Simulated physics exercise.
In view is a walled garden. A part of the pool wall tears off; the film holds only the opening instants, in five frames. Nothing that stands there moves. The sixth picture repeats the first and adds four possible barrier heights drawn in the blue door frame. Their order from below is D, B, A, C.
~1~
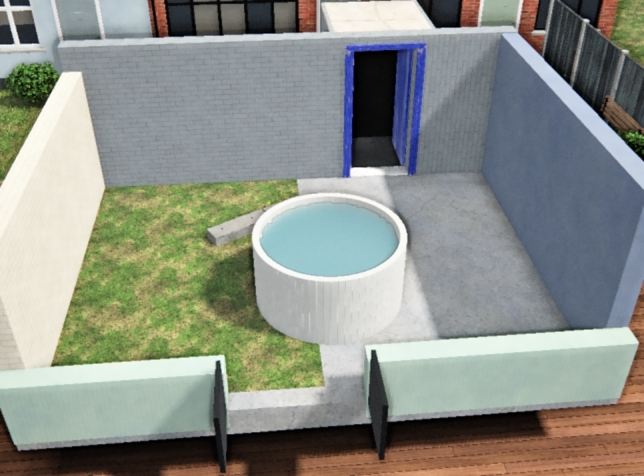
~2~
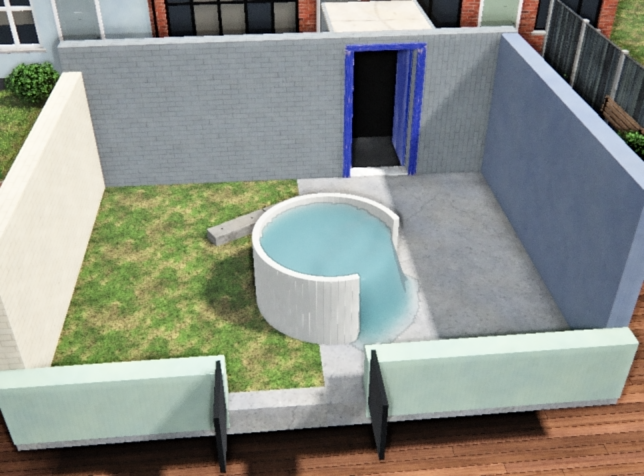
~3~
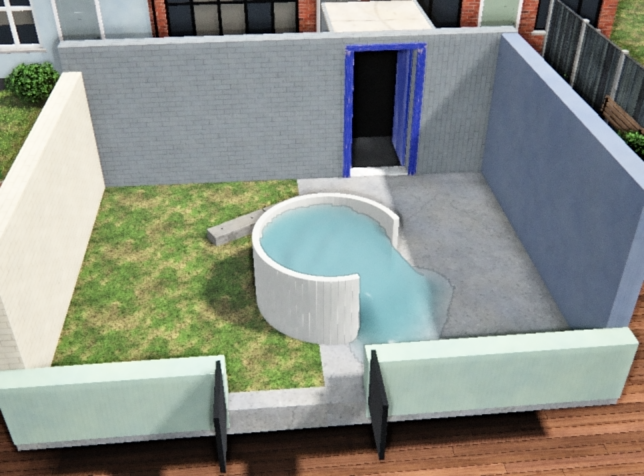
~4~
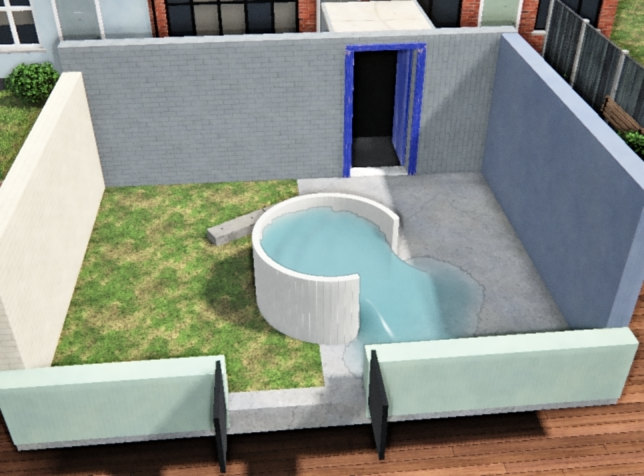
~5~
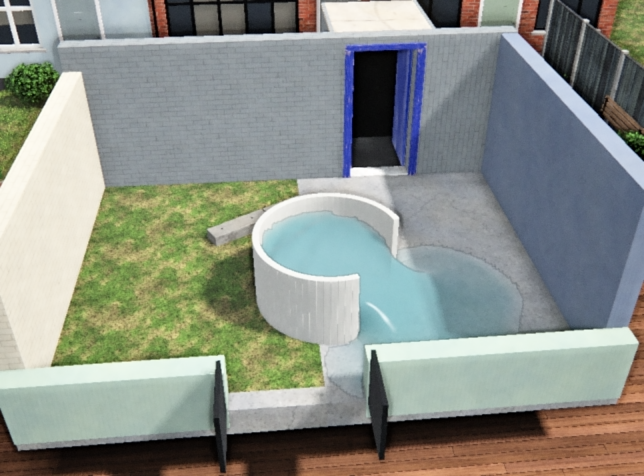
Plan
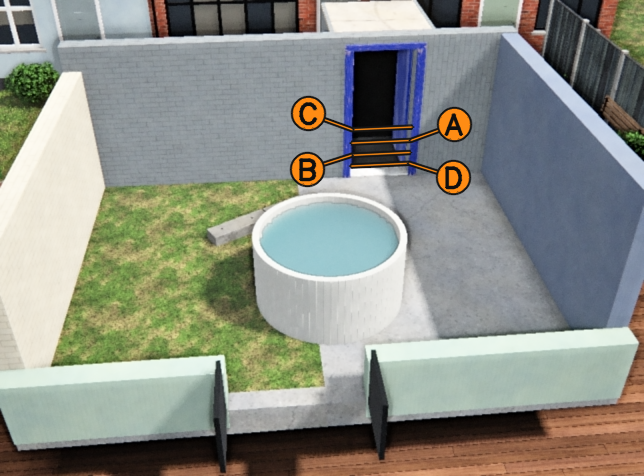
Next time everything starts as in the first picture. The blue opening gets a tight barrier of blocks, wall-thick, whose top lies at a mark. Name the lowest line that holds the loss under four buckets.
It is D.
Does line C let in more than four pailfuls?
No.
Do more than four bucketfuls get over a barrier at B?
No, not at all.
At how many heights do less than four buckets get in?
All of the four.
On the marked copy, A at (381, 141); B at (380, 153); C at (382, 128); D at (380, 164); from the bottom up D, B, A, C.
Choosing A, nothing gets over.
Choosing B, nothing gets over.
Choosing C, nothing gets over.
Choosing D, a splash gets over, under a bucket.
